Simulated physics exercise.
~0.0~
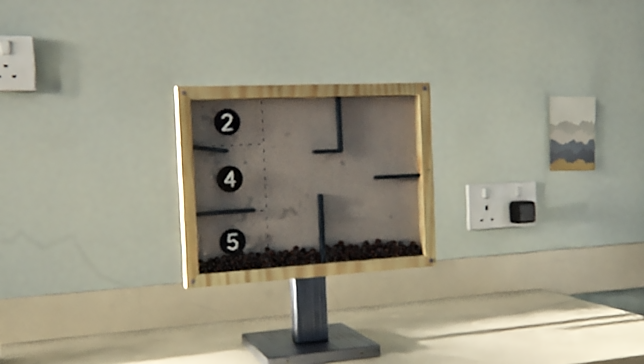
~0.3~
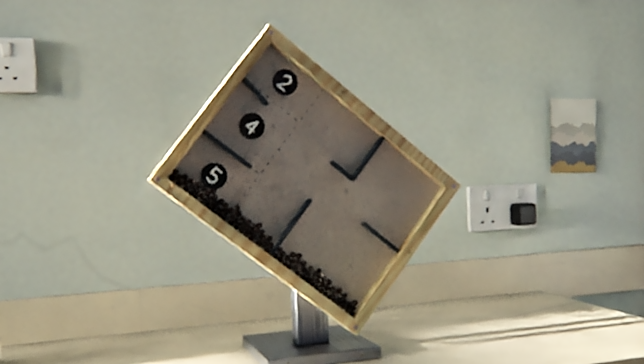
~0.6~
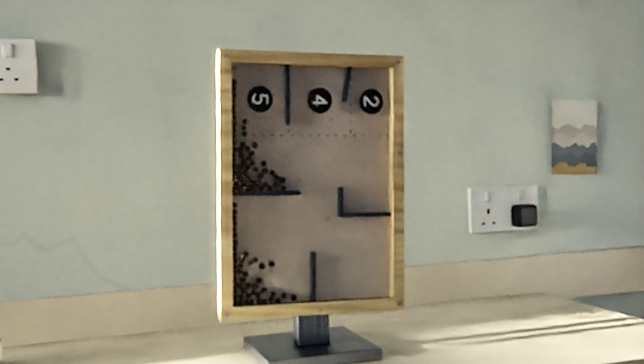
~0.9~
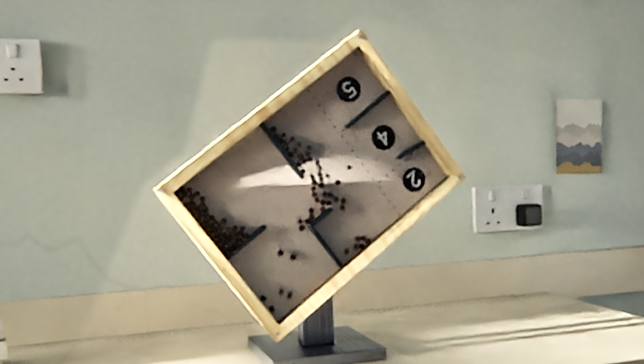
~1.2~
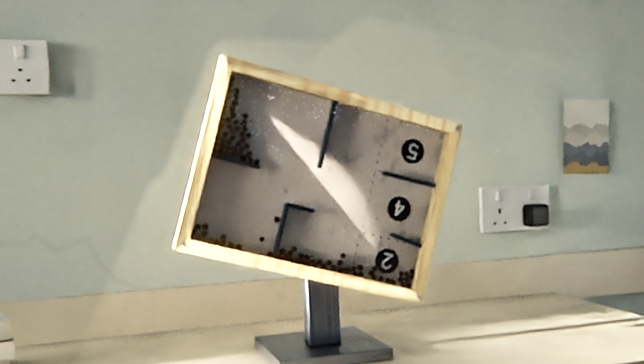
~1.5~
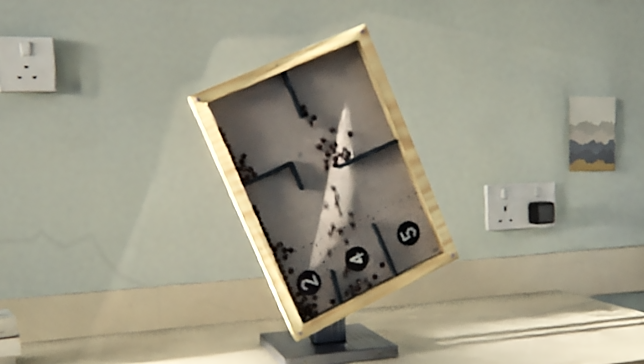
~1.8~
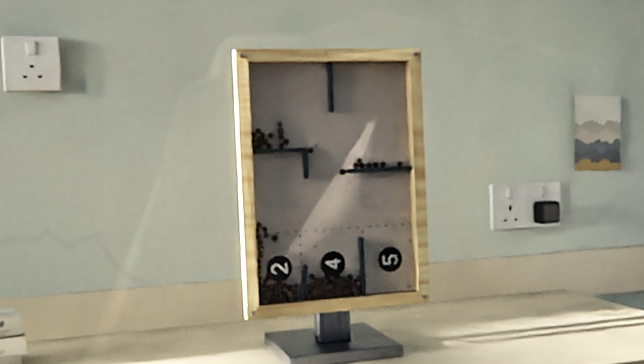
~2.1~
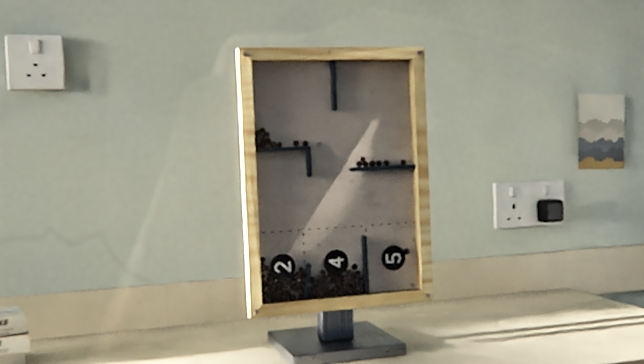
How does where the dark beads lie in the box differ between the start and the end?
At the start the beads lay in a low layer along the bottom of the wide box. At the end most were piled in the pockets marked two and four at the bottom of the upright box, with some resting on the ledges higher up.
